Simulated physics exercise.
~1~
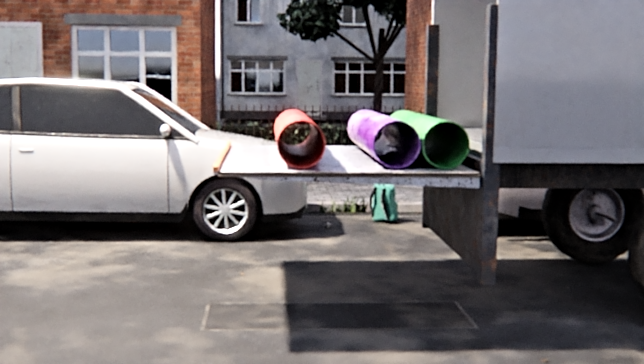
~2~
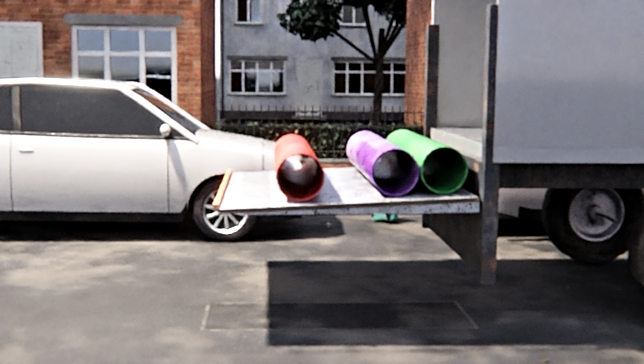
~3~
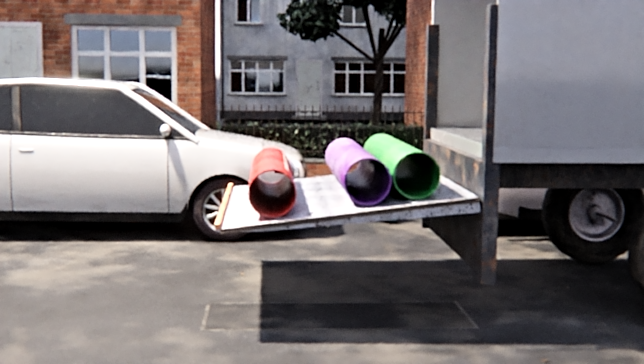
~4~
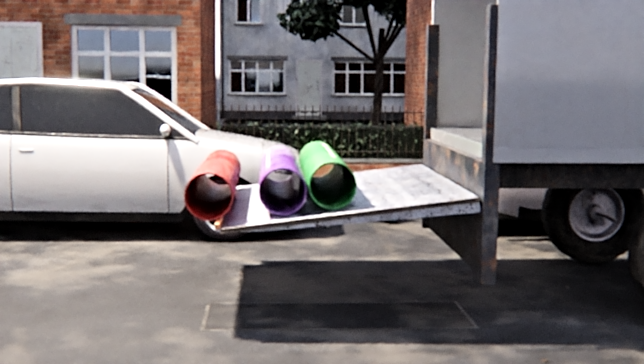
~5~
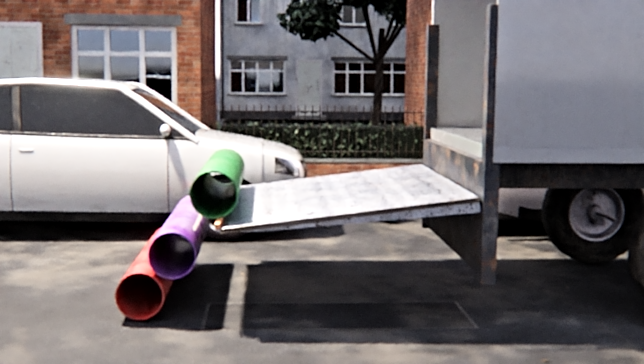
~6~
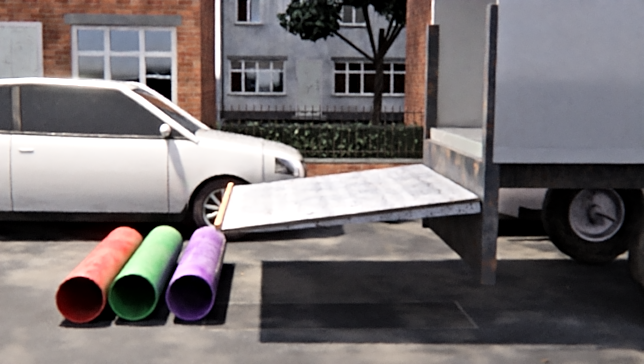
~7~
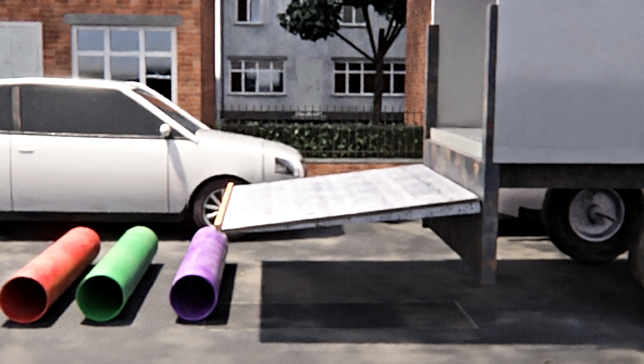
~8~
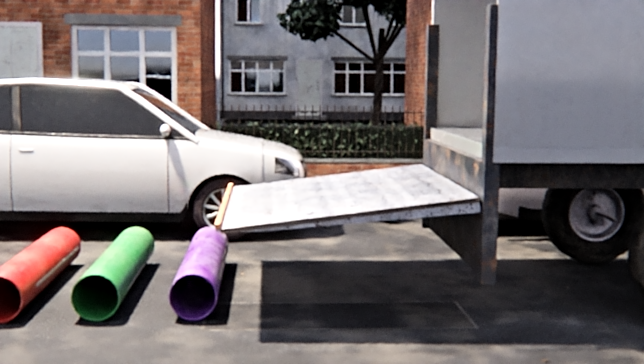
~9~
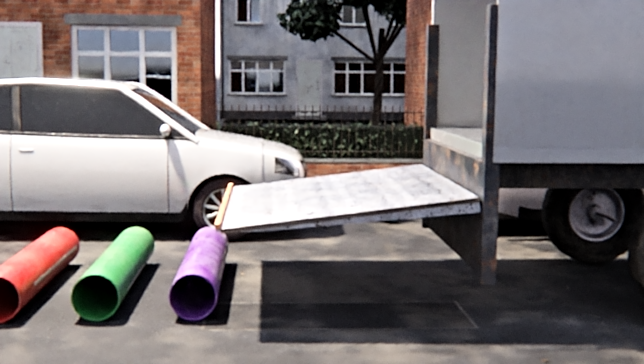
On a street beside brick and grey buildings, seen from the side, a white car stands behind a truck's tail-lift plate carrying a red, a purple and a green pipe. The plate lowers and its outer end tips down to the left. The pipes roll left together, red leading, then purple and green. They pass over the edge one after another and drop to the ground, where green ends up between the others. Red and green roll further left, and all three come to rest apart, red farthest left, green next and purple nearest the empty, sloping plate.
